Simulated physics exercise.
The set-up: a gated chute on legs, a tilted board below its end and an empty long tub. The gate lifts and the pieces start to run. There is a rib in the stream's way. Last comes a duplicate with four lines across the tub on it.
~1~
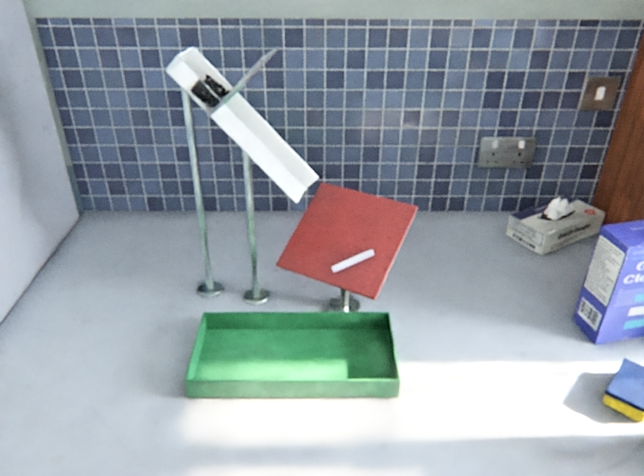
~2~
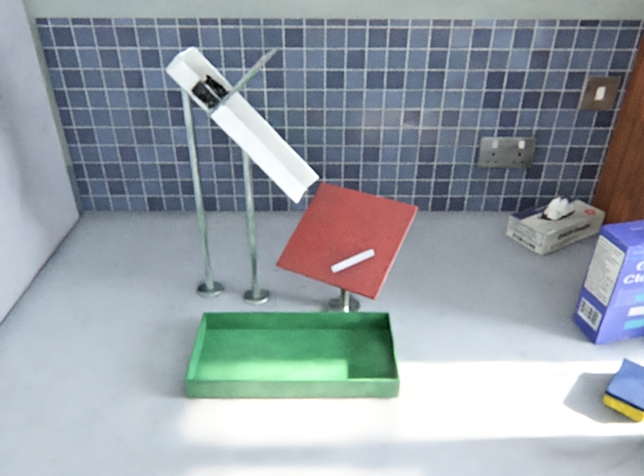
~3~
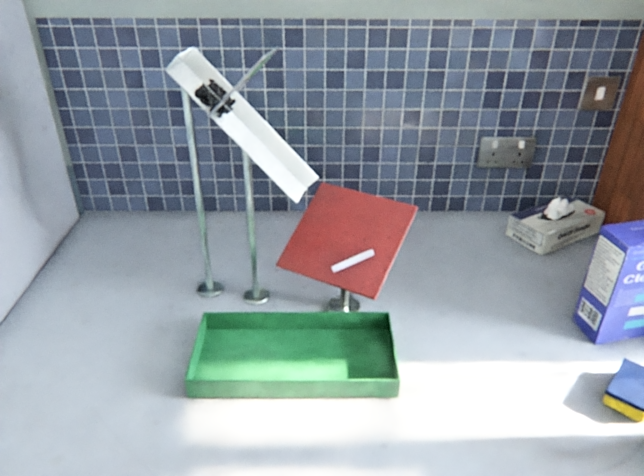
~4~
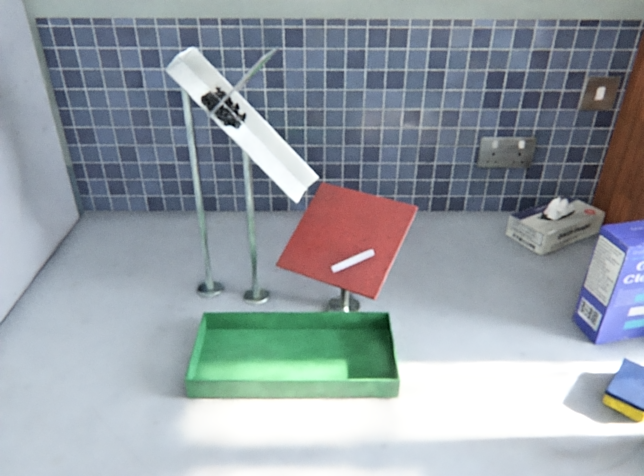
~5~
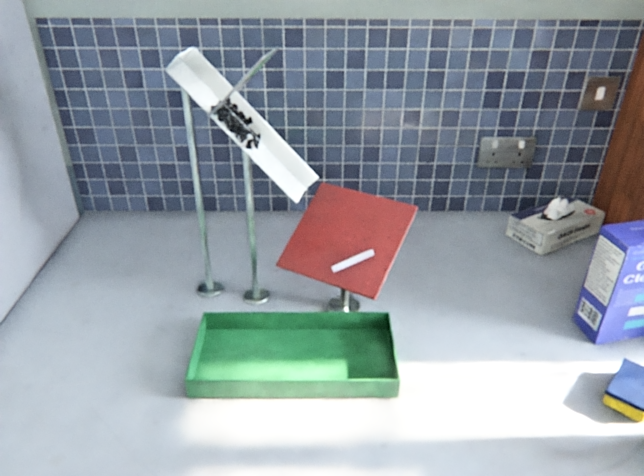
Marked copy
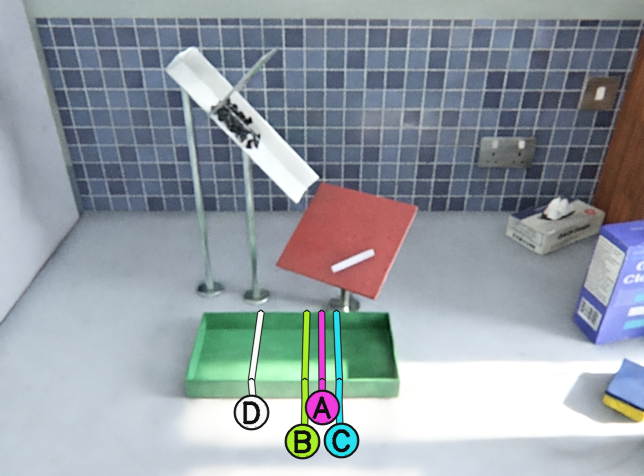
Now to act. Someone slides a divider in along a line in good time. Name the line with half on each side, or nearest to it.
The best line is B.
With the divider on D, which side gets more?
The right side.
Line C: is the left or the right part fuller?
More lands on the left.
On the marked copy, line A crosses the front rim at (322, 380); line B crosses the front rim at (304, 380); line C crosses the front rim at (339, 380); line D crosses the front rim at (251, 380).
For line A, of what is caught, nearly all on the left of the divider, a small part on the right.
For line B, of what is caught, about half on the left of the divider, about half on the right.
For line C, of what is caught, nearly all on the left of the divider, a small part on the right.
For line D, of what is caught, none on the left of the divider, all on the right.
